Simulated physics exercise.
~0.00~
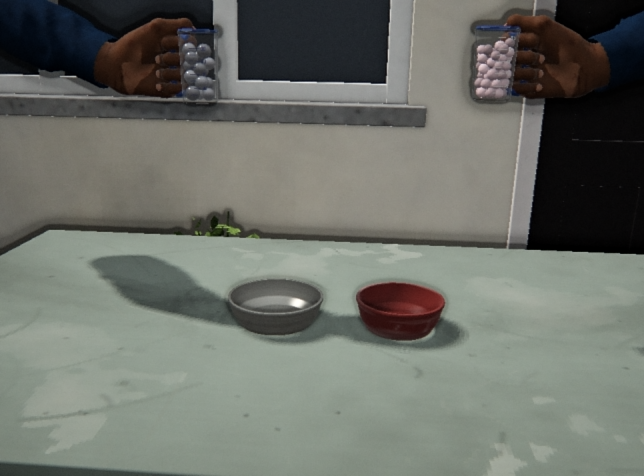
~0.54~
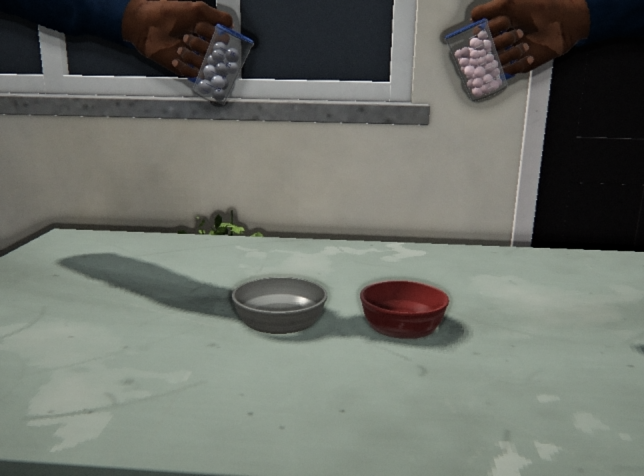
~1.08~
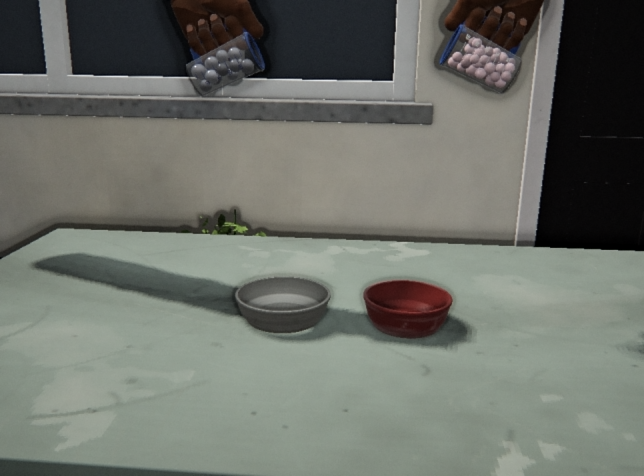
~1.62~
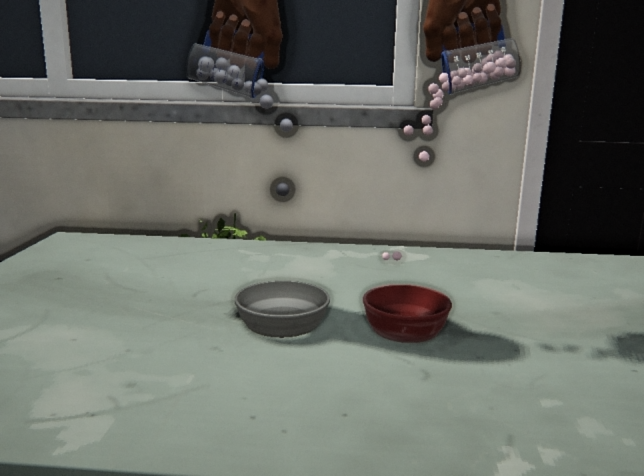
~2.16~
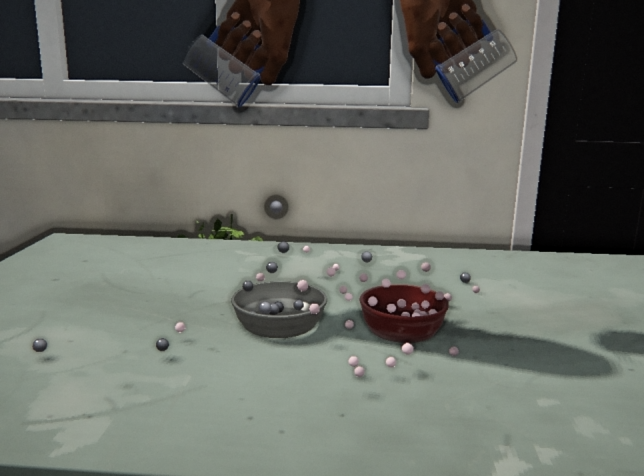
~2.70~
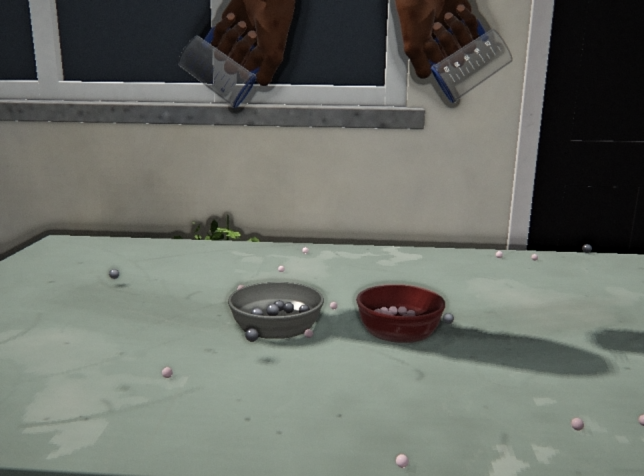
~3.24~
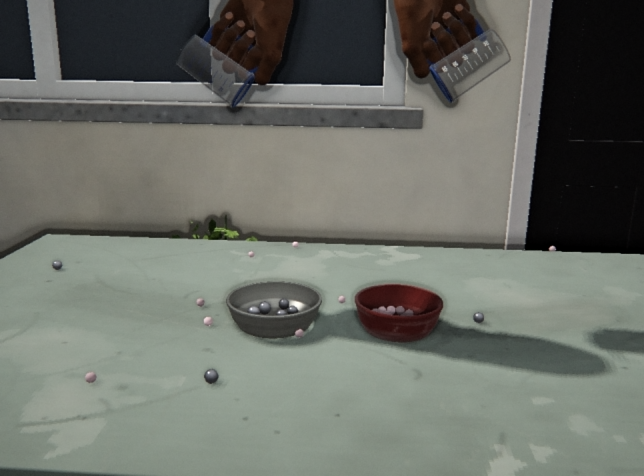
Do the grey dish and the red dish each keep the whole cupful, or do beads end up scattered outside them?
Beads end up scattered outside both dishes, though each dish still holds some of them.
Above a table, two hands tip cups of beads that scatter around both dishes.
